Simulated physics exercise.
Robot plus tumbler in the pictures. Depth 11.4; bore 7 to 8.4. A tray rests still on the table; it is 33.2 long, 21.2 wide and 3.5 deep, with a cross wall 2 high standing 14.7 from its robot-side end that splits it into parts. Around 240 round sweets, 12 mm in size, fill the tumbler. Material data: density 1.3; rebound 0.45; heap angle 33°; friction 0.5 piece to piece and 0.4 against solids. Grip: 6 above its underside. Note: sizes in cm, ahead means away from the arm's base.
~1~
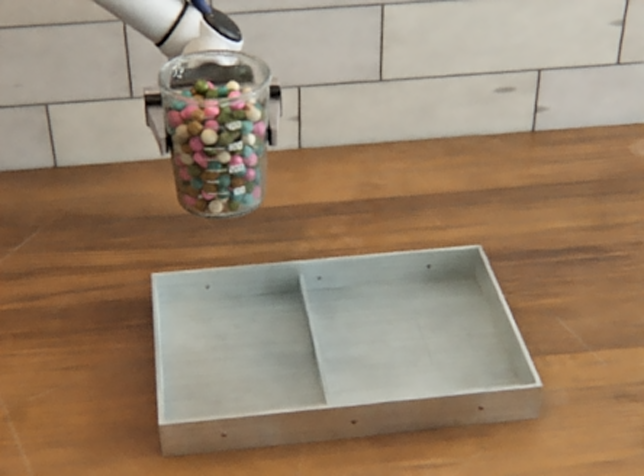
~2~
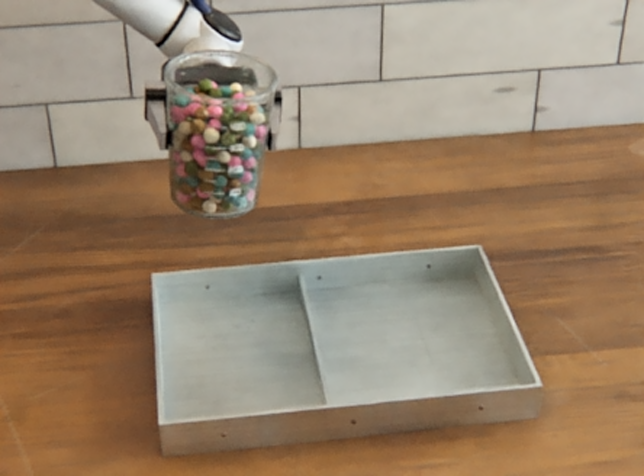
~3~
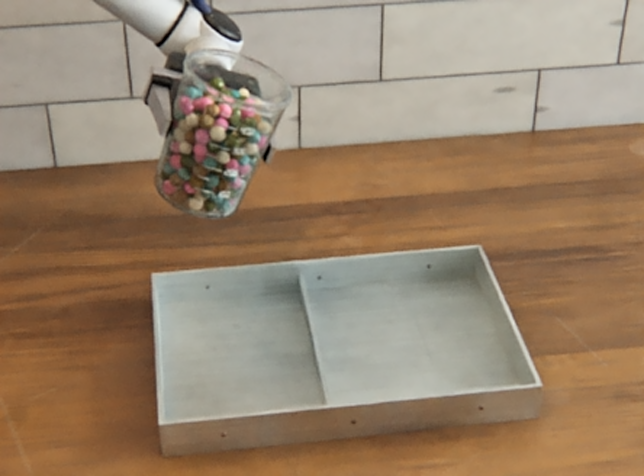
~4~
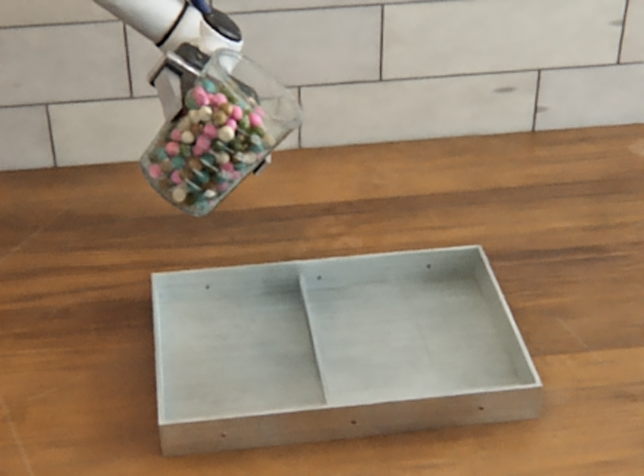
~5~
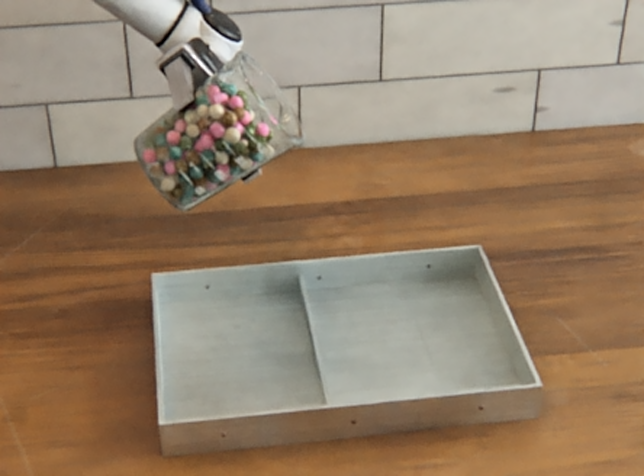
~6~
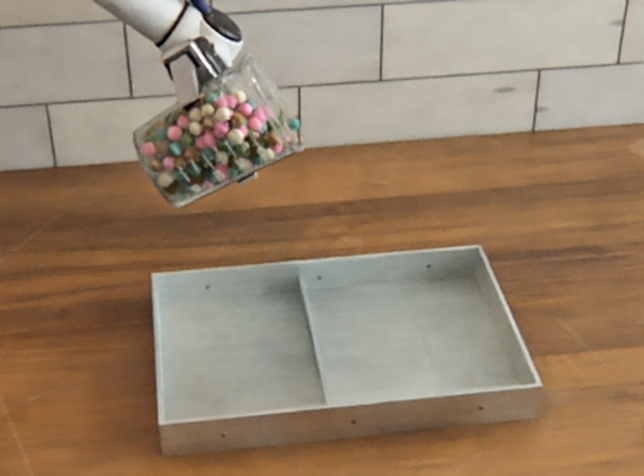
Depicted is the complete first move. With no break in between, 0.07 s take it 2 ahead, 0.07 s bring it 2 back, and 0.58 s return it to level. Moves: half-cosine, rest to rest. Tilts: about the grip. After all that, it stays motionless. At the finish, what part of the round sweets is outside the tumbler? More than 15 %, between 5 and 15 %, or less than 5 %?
Between 5 and 15 %.
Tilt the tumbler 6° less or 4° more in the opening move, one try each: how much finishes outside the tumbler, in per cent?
First try near 5 %, second near 15 %.
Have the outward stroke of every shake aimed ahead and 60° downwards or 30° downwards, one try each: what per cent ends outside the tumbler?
Some 0 and 5 per cent.
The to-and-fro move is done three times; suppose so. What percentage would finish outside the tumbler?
About 20 per cent, then.
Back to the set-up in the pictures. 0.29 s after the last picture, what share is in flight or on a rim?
About 7 per cent.
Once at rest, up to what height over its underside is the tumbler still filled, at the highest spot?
I'd say near 10.5 cm from the bottom.
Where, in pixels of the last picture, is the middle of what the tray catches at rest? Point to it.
Centre estimate: Around (406, 347).
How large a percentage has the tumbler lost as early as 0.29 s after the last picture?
10 %.
Then, 0.29 s later, tilted 52° forward, highest piece 28 above the table; 222 in the tumbler, 2 in the far-side part, 16 in flight or on a rim.
Then, 0.58 s later, tilted 9° forward, highest piece 31 above the table; 220 in the tumbler, 20 in the far-side part.
Then, 0.92 s later, level, highest piece 30 above the table; 220 in the tumbler, 20 in the far-side part.
Then, 1.97 s later, level, highest piece 30 above the table; 220 in the tumbler, 20 in the far-side part.
At rest, 220 in the tumbler, 20 in the far-side part. That is 8 % outside the tumbler.
